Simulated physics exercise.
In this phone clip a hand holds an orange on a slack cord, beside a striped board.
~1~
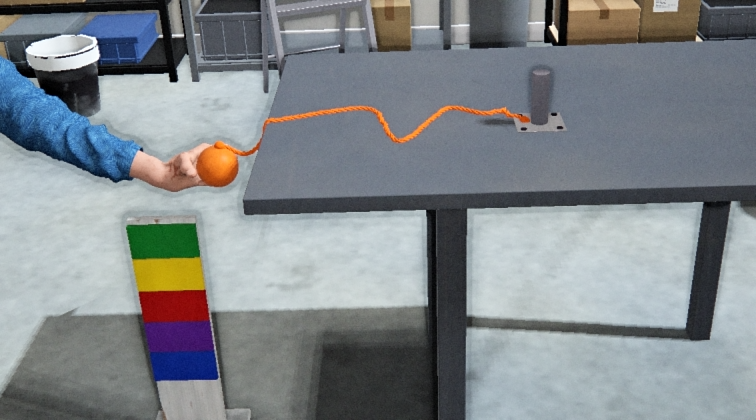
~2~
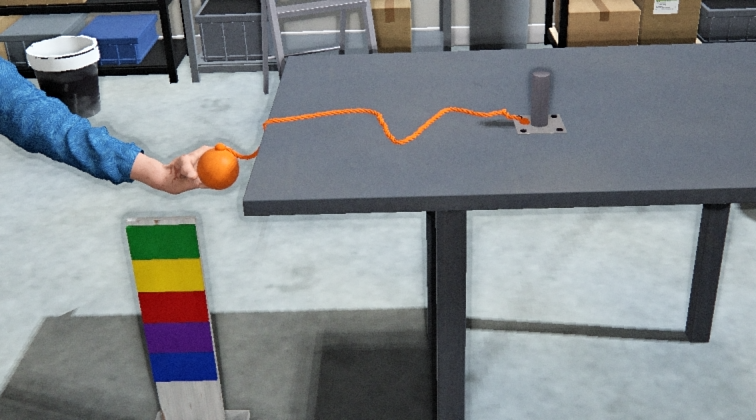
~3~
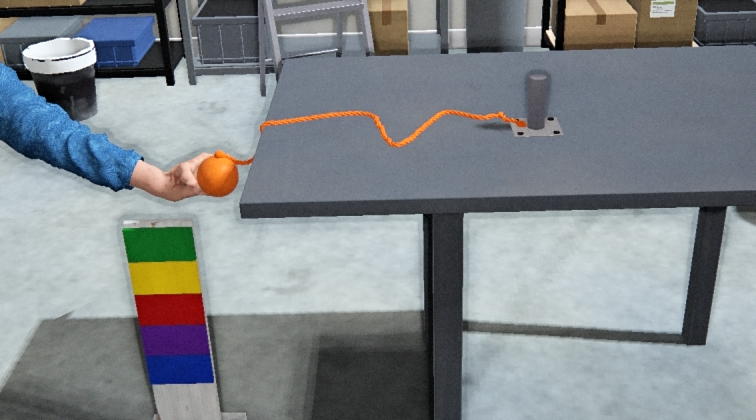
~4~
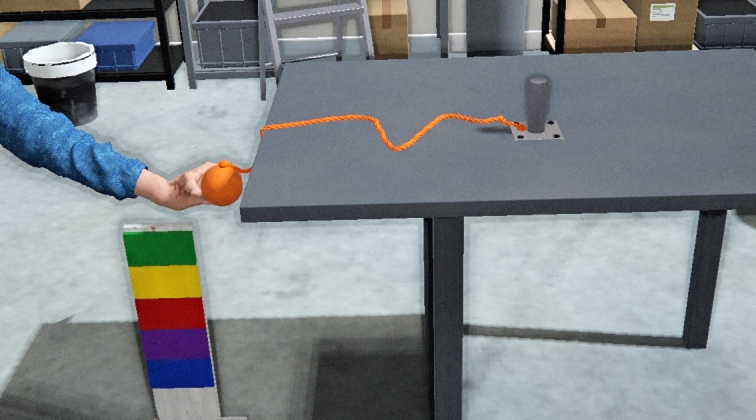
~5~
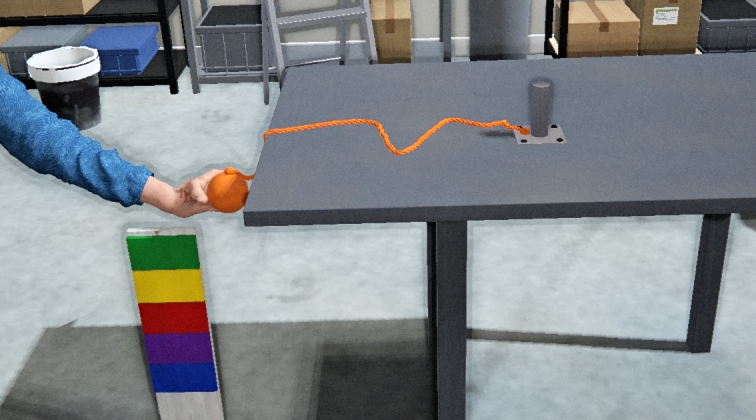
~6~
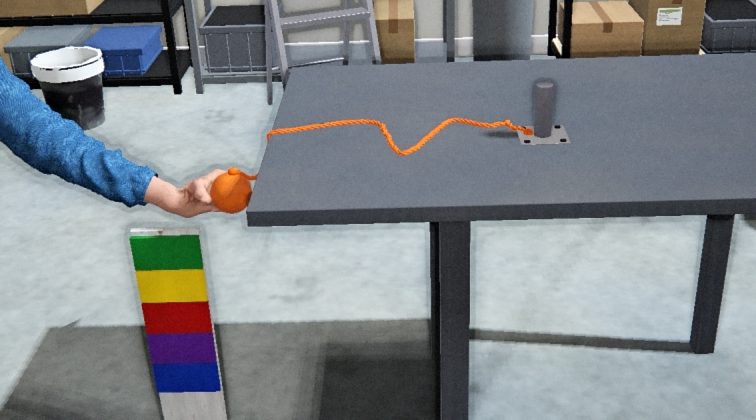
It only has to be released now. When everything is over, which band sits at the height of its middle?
The purple one.
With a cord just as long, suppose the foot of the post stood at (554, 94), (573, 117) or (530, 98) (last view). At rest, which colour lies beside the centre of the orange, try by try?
Red; red; purple.
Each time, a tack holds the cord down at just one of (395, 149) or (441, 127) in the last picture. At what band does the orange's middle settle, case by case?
First try yellow, second try red.
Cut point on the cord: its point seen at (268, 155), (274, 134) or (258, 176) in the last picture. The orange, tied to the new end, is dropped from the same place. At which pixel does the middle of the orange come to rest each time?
Roughly (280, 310), (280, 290), (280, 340).
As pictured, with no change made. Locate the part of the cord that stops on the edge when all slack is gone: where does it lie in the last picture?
That point sits at about (385, 134).
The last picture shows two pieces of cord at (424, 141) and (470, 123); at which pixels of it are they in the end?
Well, the first one sits at (357, 140), and the second one sits at (437, 138).
Soon after, orange near (322, 344); level with purple.
Then, orange near (267, 357); level with purple.
At rest, orange near (290, 355); level with purple. Its middle rests at the purple band.
